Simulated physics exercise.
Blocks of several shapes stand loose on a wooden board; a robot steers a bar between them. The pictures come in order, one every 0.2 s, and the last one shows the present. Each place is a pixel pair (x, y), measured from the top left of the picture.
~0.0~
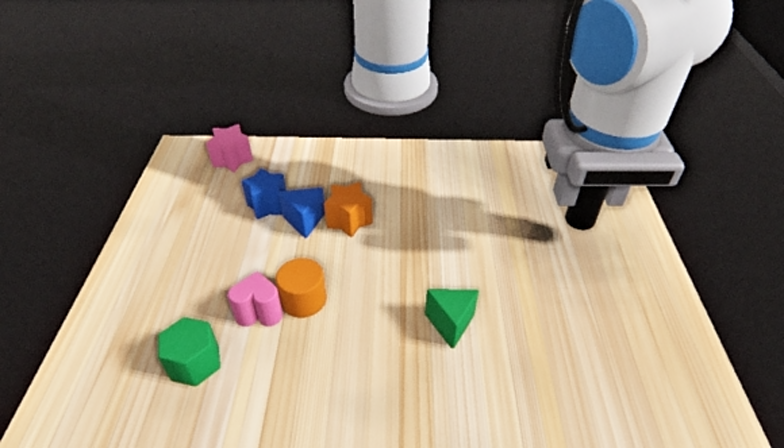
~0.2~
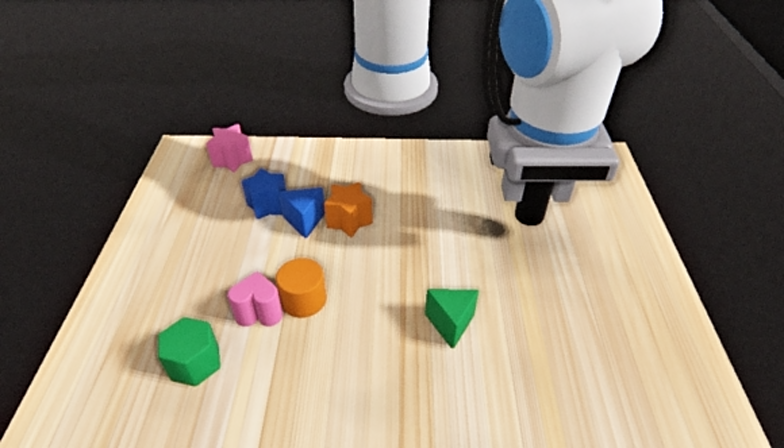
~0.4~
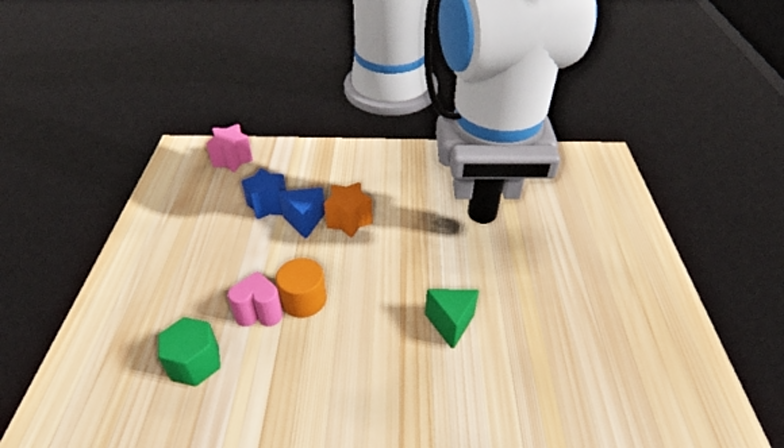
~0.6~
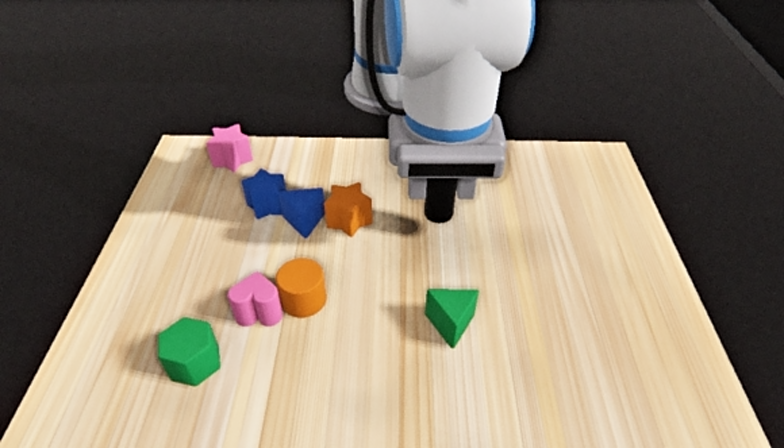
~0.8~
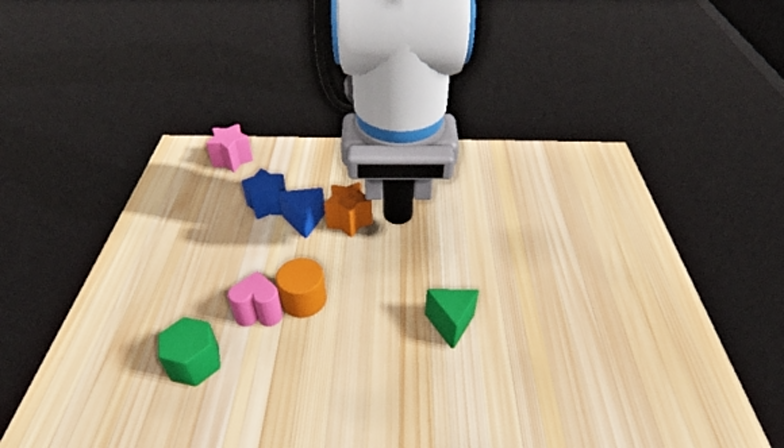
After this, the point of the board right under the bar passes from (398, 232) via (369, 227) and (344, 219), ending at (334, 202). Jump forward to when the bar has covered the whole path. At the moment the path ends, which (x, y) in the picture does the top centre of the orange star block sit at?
Its top centre is at about (307, 167).
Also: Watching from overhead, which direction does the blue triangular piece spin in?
Seen from above, its turn is counter-clockwise.
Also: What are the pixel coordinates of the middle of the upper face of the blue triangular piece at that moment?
For the centre of its top, I'd go with (283, 192).
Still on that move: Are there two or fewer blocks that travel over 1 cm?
In short: Yes.
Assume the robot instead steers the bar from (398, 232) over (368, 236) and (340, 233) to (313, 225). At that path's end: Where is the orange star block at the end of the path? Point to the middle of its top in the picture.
Its top centre lands on (322, 180).
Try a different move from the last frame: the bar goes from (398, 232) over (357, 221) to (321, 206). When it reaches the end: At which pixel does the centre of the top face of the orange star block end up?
The centre of its top face lies at (298, 168).
The first path, step by step. Halfway along, bar at (354, 207); blue triangular piece at (295, 195), turned 20° anticlockwise; orange star block at (331, 186).
At the end, bar at (332, 185); blue star block at (258, 180), turned 15° clockwise; blue triangular piece at (283, 192), turned 55° anticlockwise; orange star block at (307, 167), turned 15° anticlockwise.
